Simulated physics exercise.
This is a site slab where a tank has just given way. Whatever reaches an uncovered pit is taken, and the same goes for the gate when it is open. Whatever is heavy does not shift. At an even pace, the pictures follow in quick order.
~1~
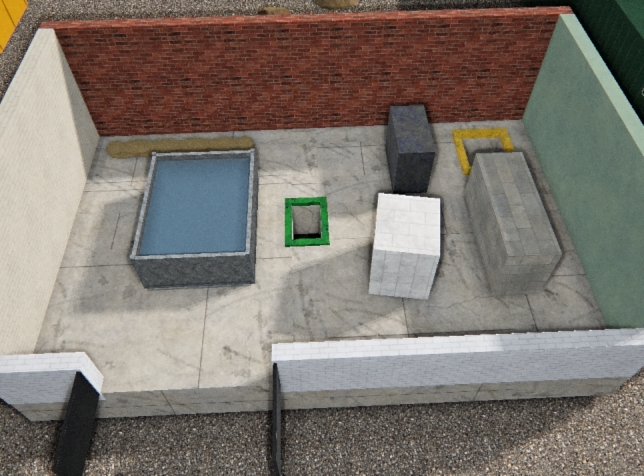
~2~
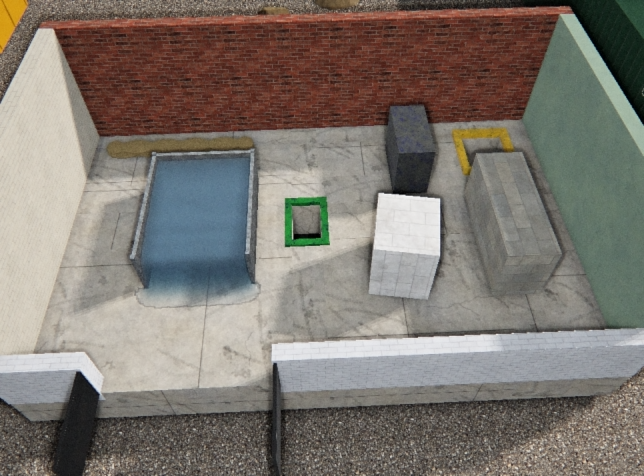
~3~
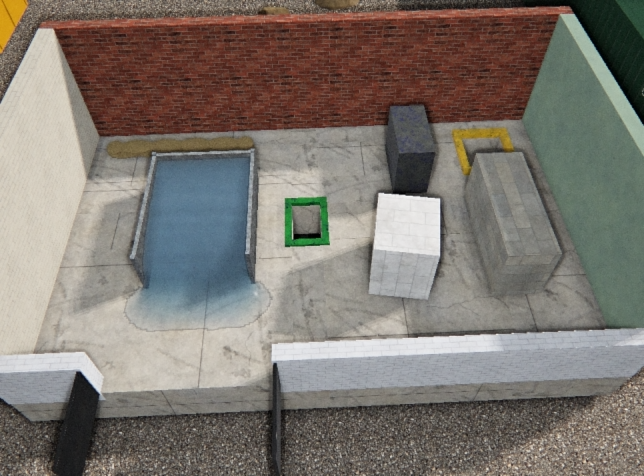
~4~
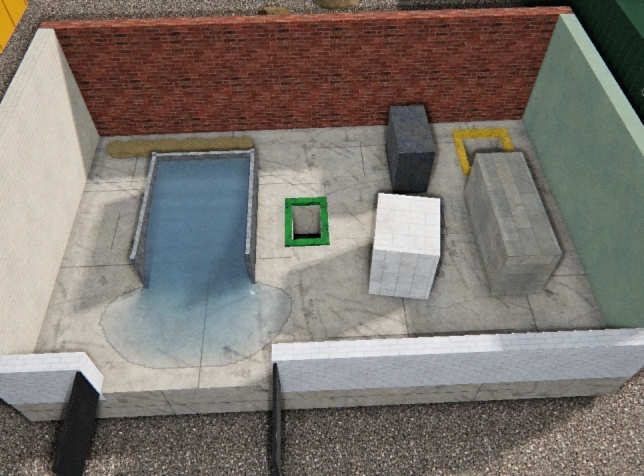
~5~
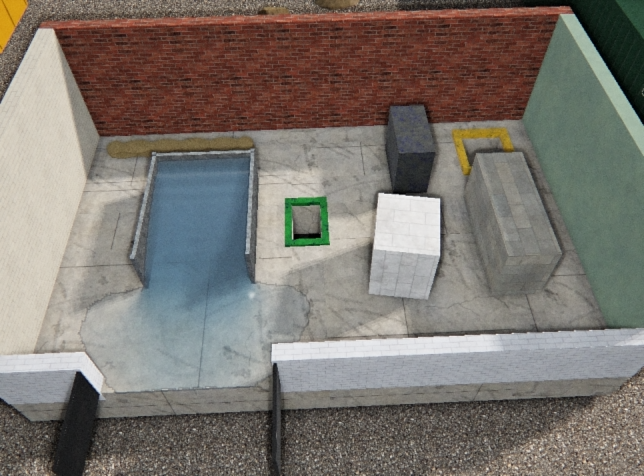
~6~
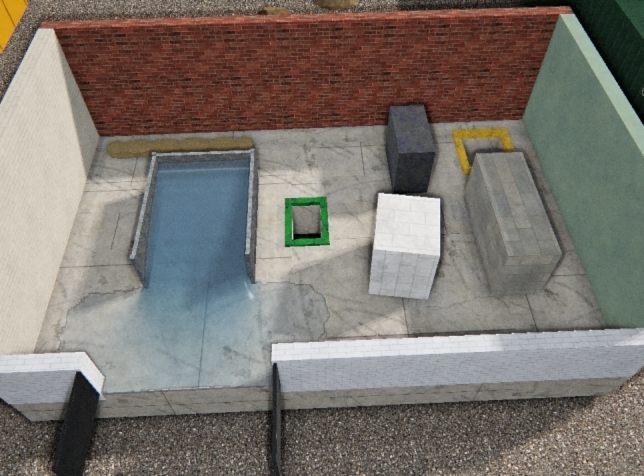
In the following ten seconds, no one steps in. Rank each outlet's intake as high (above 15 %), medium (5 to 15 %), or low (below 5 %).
Intake: The gate is high; the yellow pit is low; the green pit is low.
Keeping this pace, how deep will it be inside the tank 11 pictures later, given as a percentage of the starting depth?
Somewhere around 32 %, give or take.
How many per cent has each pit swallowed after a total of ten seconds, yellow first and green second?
First 0 %, then 0 %.
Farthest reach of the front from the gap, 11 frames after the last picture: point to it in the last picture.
By then the tip should be at about (488, 357).
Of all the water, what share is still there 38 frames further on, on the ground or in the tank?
That works out to about 32 percent.
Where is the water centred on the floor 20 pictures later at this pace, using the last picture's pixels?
Close to (211, 279), I reckon.
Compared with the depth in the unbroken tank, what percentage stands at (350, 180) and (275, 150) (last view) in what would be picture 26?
First near 0, then near 0 per cent.
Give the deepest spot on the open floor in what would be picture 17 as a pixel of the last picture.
Deepest point: Roughly (26, 380).
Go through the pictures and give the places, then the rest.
In the first frame, the open tank at (198, 204) is whole and still.
In the second frame, the front is at (141, 291), out from the gap at (197, 273).
In the third frame, water pours out at (198, 275) and has run to (130, 308).
In the fourth frame, water pours out at (198, 277) and has run to (126, 352).
In the fifth frame, the front is at a hidden place, out from the gap at (198, 277).
In the sixth frame, water pours out at (198, 277) and has run to a hidden place.
A moment on, water covers 20 % of the floor; the gate 19 %, the yellow pit 0 %, the green pit 0 %.
Next, water covers 25 % of the floor; the gate 39 %, the yellow pit 0 %, the green pit 0 %.
Then, water covers 40 % of the floor; the gate 56 %, the yellow pit 0 %, the green pit 0 %.
Later, water covers 50 % of the floor; the gate 68 %, the yellow pit 0 %, the green pit 0 %.
In the end, water covers 55 % of the floor; the gate 74 %, the yellow pit 0 %, the green pit 0 %.
